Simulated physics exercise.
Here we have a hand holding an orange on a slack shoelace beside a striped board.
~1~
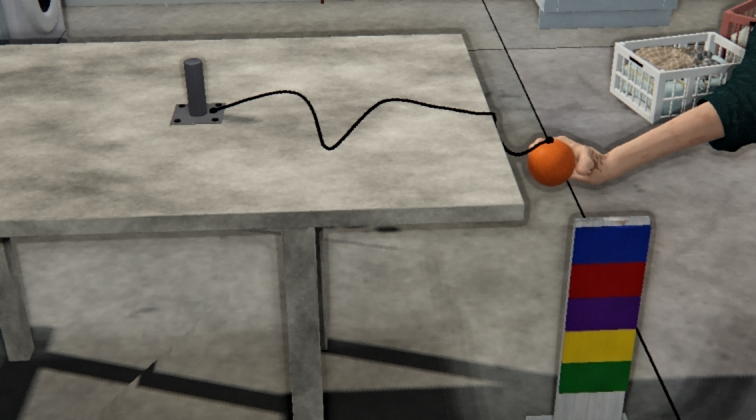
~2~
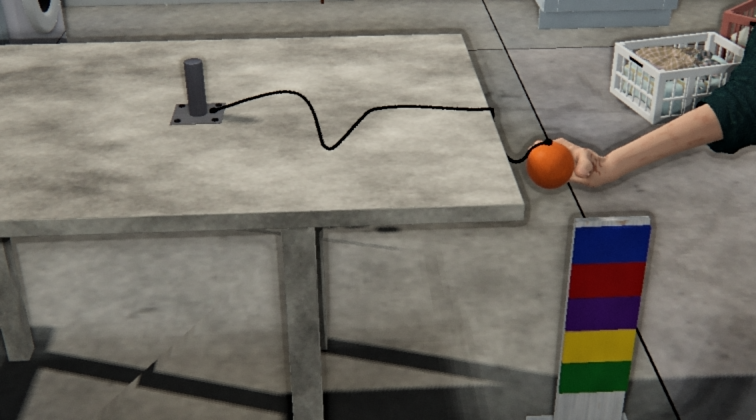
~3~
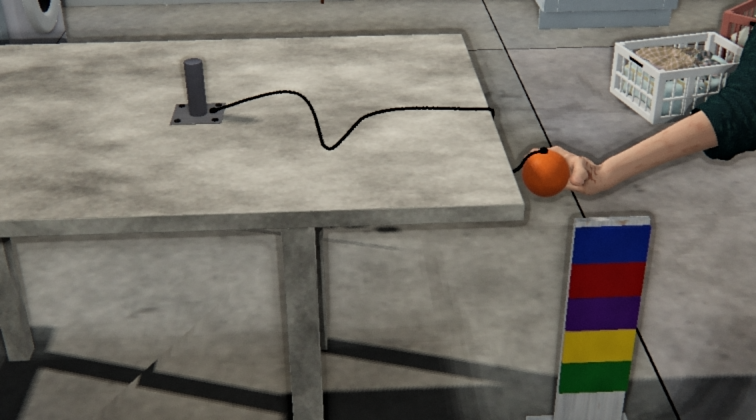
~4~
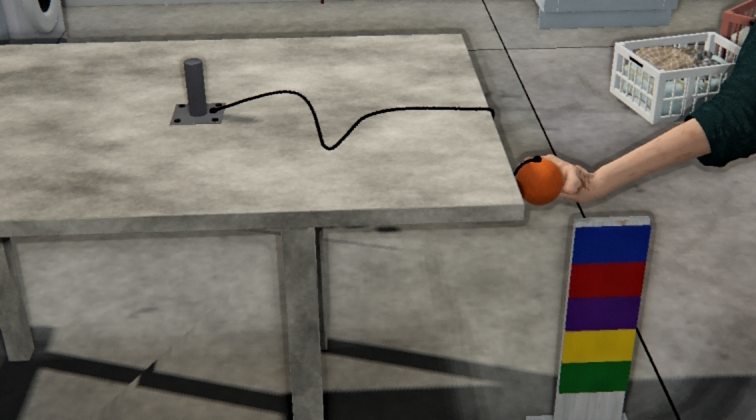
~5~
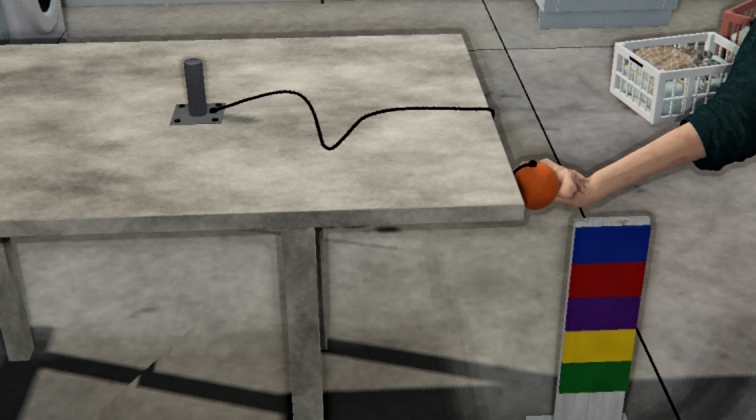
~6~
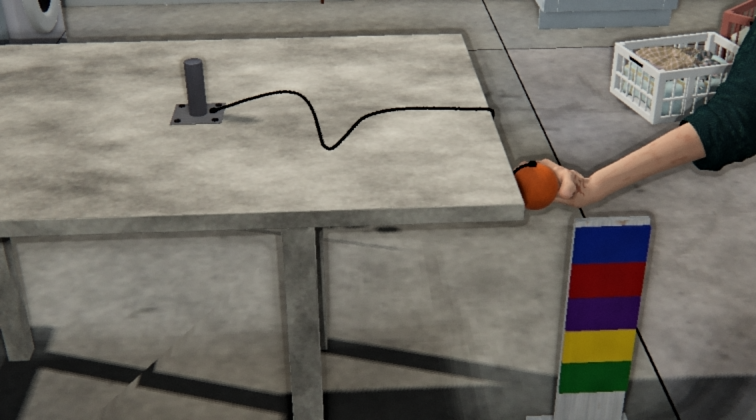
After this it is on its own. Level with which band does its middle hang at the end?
Its centre hangs level with the green band.
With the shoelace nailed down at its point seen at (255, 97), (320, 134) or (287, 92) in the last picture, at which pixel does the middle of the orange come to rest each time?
Try by try, around (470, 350), (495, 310) and (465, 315).
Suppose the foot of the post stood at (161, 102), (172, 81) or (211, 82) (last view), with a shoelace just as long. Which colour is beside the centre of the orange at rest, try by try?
One after the other, yellow; yellow; green.
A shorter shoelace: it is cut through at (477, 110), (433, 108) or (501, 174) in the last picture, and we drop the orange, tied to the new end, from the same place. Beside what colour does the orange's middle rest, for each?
In that order: Red; blue; yellow.
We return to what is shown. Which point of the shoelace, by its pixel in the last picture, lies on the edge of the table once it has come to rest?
At (347, 135), roughly.
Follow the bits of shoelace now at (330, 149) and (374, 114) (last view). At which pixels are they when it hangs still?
At (456, 113), then (489, 167).
Early on, orange near (444, 365); level with green.
Midway, orange near (496, 364); level with green.
Finally, orange near (470, 371); level with green. Its middle rests at the green band.
